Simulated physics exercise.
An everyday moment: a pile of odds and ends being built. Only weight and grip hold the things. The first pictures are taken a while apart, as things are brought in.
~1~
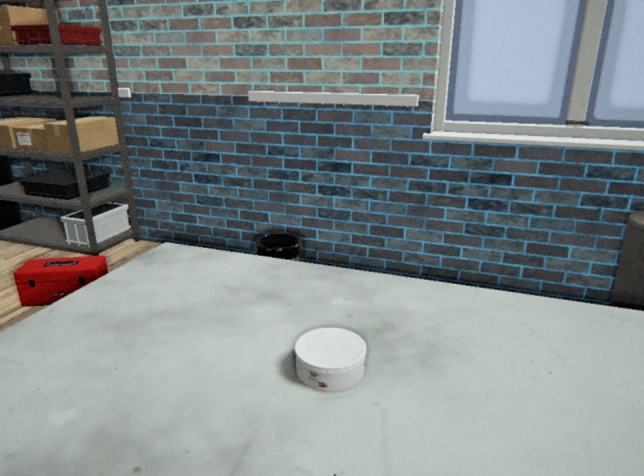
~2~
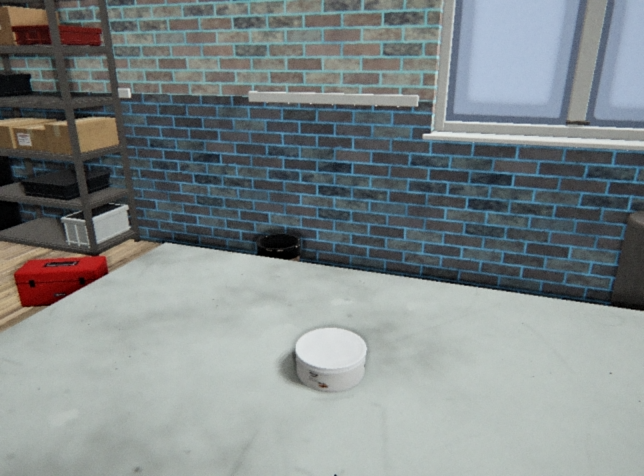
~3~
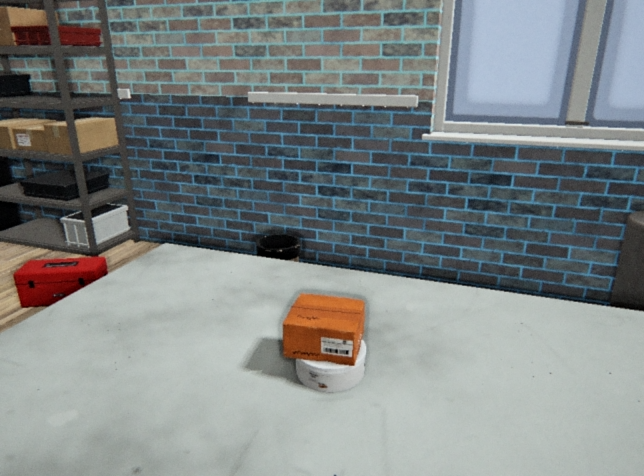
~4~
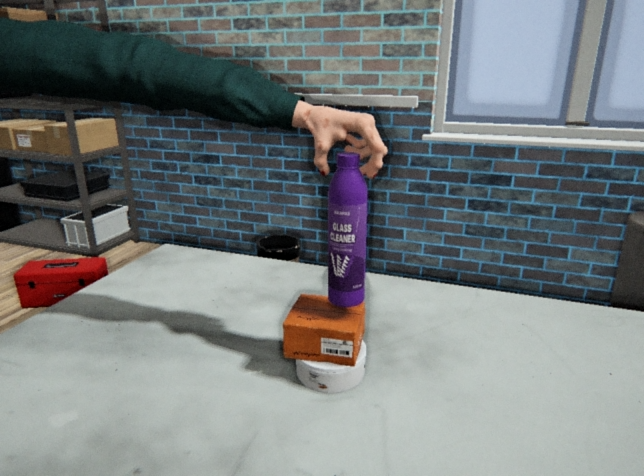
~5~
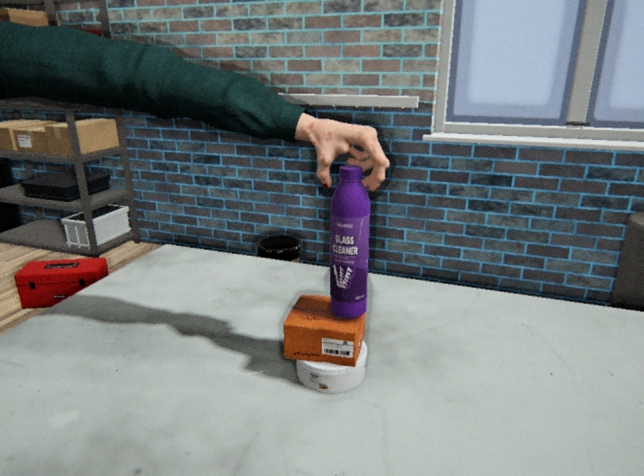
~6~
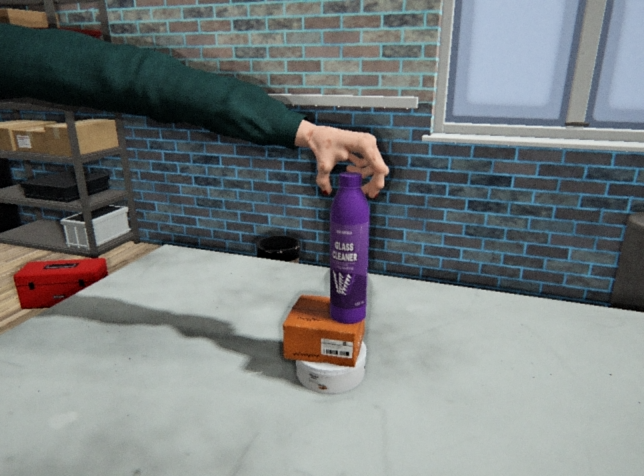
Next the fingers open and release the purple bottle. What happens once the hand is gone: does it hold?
Here the pile stays up.
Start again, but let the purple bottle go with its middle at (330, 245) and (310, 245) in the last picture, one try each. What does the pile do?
First try: It holds; second try: It keeps its balance.
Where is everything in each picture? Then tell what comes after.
In the first picture, the last thing is not in view yet; white tub (330, 358).
In the second picture, the last thing is not in view yet; white tub (331, 359).
In the third picture, the last thing is not in view yet.
In the fourth picture, on its way; purple bottle (347, 231).
In the fifth picture, on its way; purple bottle (350, 242).
In the sixth picture, in place under the hand; purple bottle (349, 249).
Then, 0.20 s after the last picture, nothing has stirred.
Then, 0.70 s after the last picture, purple bottle resting near (349, 249).
At rest, all 3 in place. Seen from the same camera at the end, purple bottle near (349, 249). The pile holds.
